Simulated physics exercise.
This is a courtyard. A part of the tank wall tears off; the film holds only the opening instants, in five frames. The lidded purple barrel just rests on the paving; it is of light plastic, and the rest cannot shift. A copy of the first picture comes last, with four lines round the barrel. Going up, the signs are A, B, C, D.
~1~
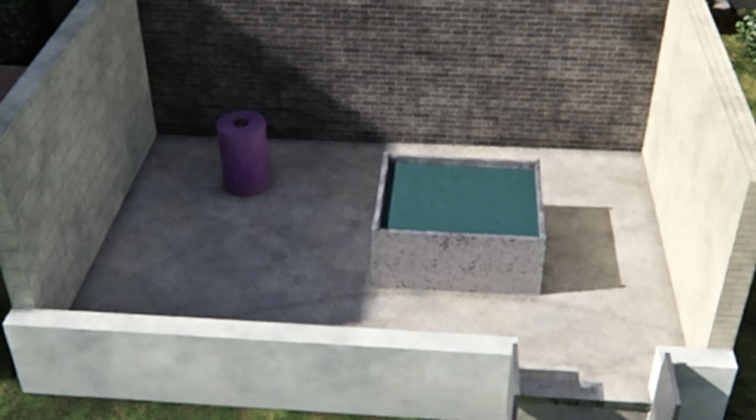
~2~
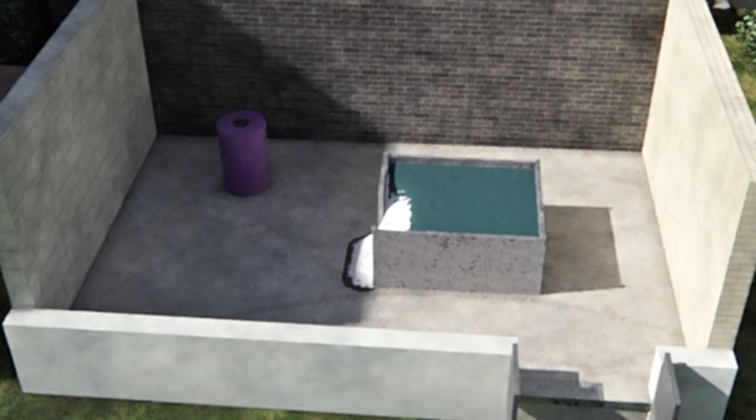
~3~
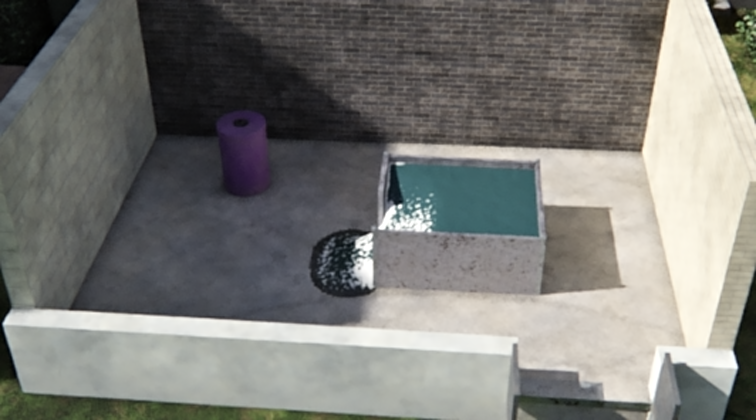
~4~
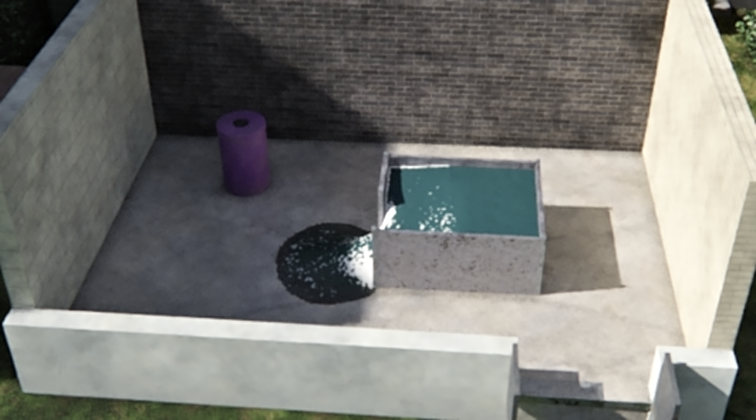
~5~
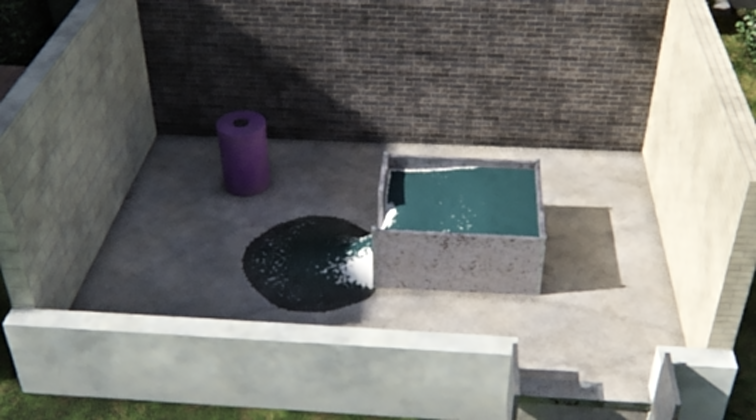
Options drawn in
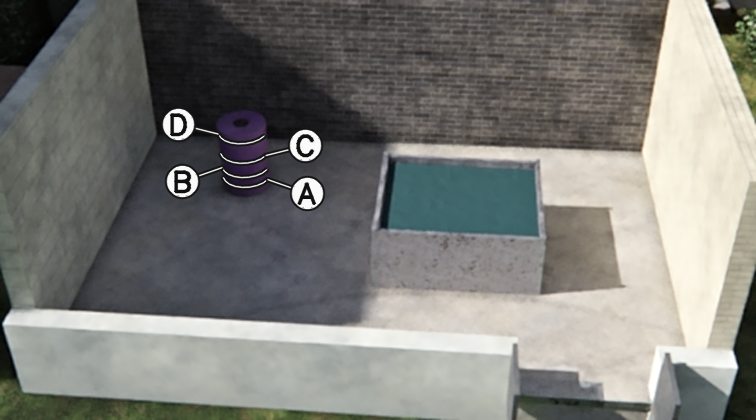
At first, a full tank of green water sits in a walled courtyard, with a purple barrel standing to its left. Water then pours from the tank's left side in a white, foamy rush, and a dark puddle spreads leftward across the ground, growing steadily while the barrel stays still.
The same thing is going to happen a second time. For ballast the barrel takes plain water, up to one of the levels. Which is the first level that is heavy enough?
That is line A.
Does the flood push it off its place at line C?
No, not at all.
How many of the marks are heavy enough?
All four.
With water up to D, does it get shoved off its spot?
No, that is safe.
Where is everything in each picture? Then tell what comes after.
Lid of the purple barrel at (242, 123); tank full, its middle at (460, 200); open gate at (586, 345).
Water covers 1 % of the ground and is seen nearest the barrel at (365, 239).
Water covers 3 % of the ground and is seen nearest the barrel at (338, 235).
Water covers 5 % of the ground and is seen nearest the barrel at (317, 228).
Lid of the purple barrel at (242, 123); water covers 8 % of the ground and is seen nearest the barrel at (278, 229).
On the marked copy, A at (242, 187); B at (241, 177); C at (239, 163); D at (238, 143); from the bottom up A, B, C, D.
Choosing A, it does not move.
Choosing B, it does not move.
Choosing C, it does not move.
Choosing D, it does not move.
